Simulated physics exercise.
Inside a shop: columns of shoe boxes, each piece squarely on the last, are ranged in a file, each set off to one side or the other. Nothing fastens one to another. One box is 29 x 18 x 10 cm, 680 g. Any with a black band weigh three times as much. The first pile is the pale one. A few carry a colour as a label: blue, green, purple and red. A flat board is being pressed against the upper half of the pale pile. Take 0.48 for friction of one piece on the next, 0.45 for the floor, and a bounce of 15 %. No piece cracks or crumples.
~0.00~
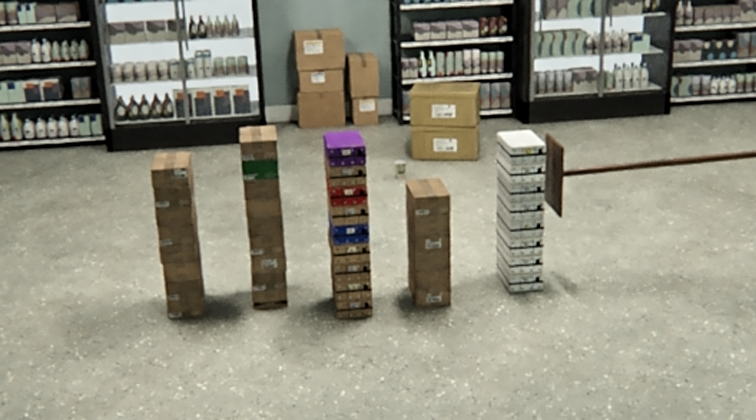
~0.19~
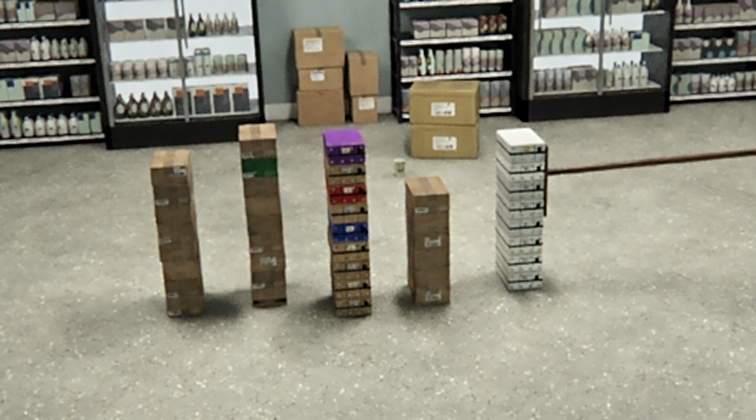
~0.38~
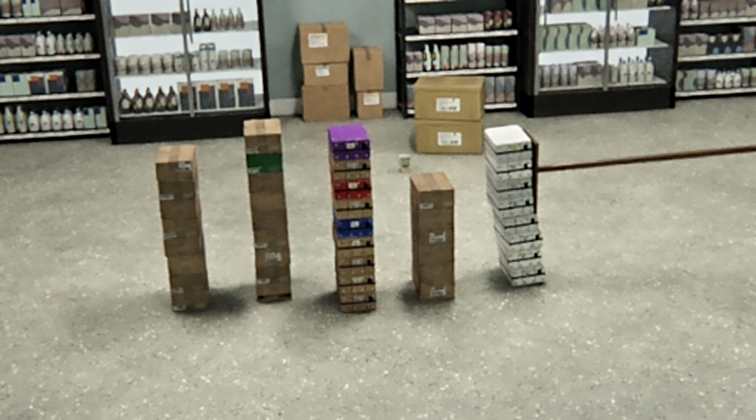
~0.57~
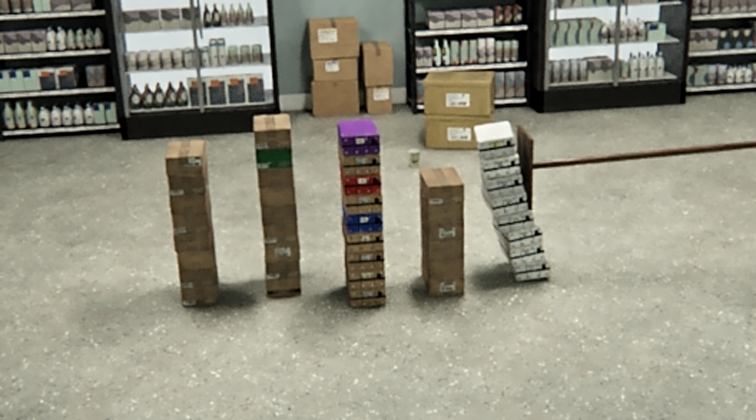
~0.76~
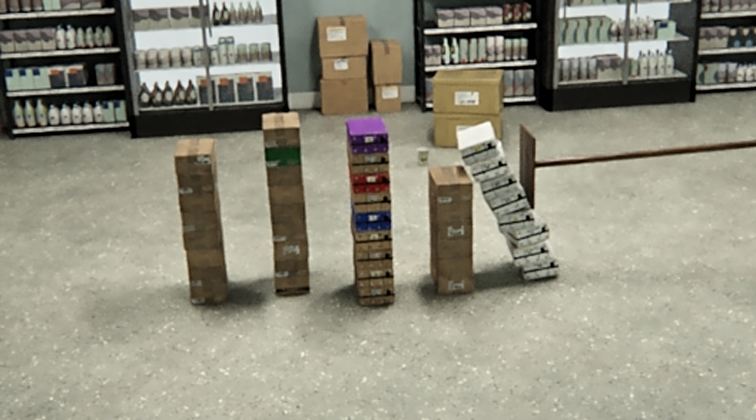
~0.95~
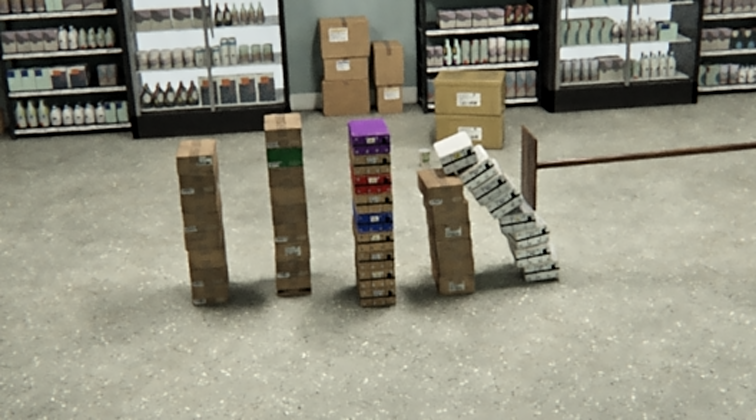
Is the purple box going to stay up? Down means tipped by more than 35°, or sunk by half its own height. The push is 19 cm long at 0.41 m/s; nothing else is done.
The purple box remains up.
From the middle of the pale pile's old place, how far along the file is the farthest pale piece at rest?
Roughly 60 cm along.
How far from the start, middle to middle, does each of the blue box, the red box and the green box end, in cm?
About: Blue 0, red 0, green 0.
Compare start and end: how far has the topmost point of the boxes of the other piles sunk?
About 0 cm.
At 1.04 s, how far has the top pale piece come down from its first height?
Roughly 10 cm.
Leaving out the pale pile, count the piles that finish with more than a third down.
0 in all.
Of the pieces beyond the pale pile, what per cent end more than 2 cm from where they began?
Shifted: 15 per cent.
By 1.04 s, 4 of the pale pile down; none of the 32 other boxes down, 6 disturbed; purple box unmoved.
By 1.36 s, 4 of the pale pile down; none of the 32 other boxes down, 11 disturbed; purple box moved 11 mm; red box moved 13 mm.
By 1.64 s, 4 of the pale pile down; none of the 32 other boxes down, 11 disturbed; purple box moved 13 mm; red box moved 14 mm.
When it is over (2.7 s), 4 of the pale pile down; none of the 32 other boxes down, 11 disturbed; purple box moved 13 mm; blue box moved 13 mm; red box moved 14 mm. In pixels of the last frame, middles, purple box near (366, 137), blue box near (370, 213).
